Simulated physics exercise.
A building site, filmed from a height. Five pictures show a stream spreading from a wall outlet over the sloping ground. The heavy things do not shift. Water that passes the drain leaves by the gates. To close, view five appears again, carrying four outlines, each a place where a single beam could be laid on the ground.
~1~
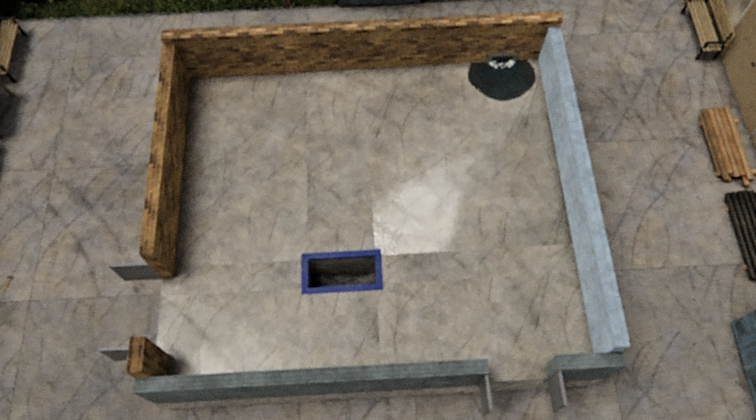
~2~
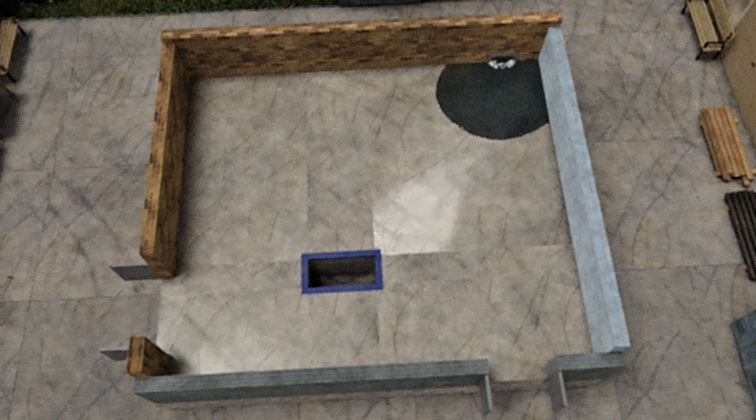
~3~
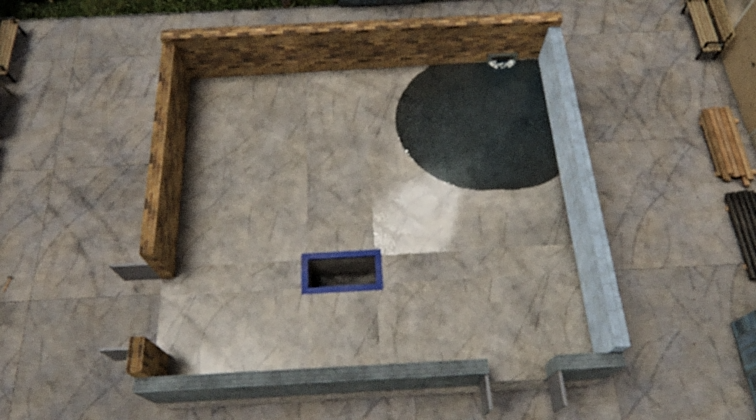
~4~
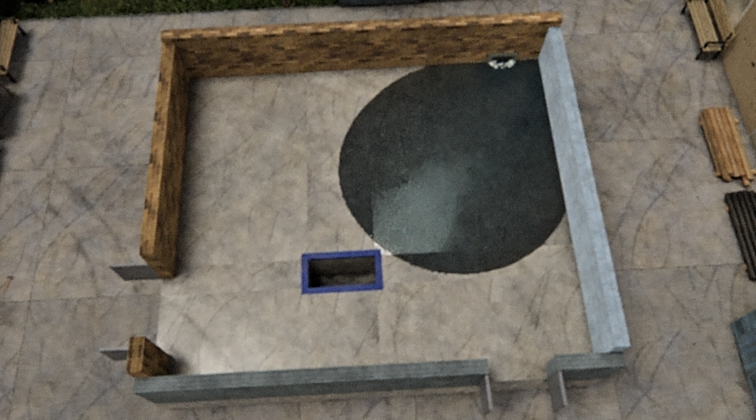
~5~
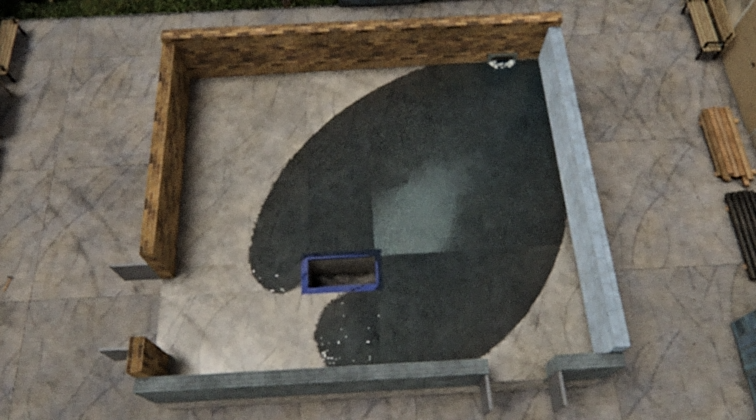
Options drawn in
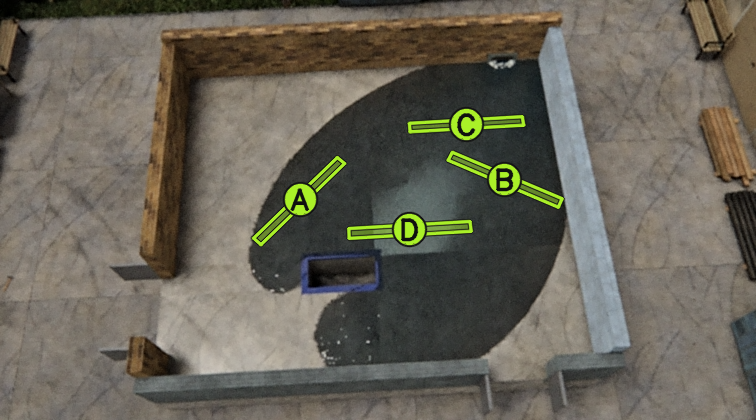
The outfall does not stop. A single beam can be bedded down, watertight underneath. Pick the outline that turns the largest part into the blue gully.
A beats the others.
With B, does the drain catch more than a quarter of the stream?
No.
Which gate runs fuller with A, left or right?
More leaves on the left.
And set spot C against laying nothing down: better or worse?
Spot C is worse.
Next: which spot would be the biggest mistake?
D.
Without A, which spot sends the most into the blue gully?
That would be B.
In lime, A from (257, 241) to (340, 160); B from (450, 156) to (560, 202); C from (409, 127) to (522, 120); D from (348, 233) to (470, 226).
Choosing A, about 33 % of the stream goes into the blue gully, about 67 % out by the gates.
Choosing B, about 19 % of the stream goes into the blue gully, about 80 % out by the gates.
Choosing C, about 8 % of the stream goes into the blue gully, about 92 % out by the gates.
Choosing D, about 4 % of the stream goes into the blue gully, about 95 % out by the gates.
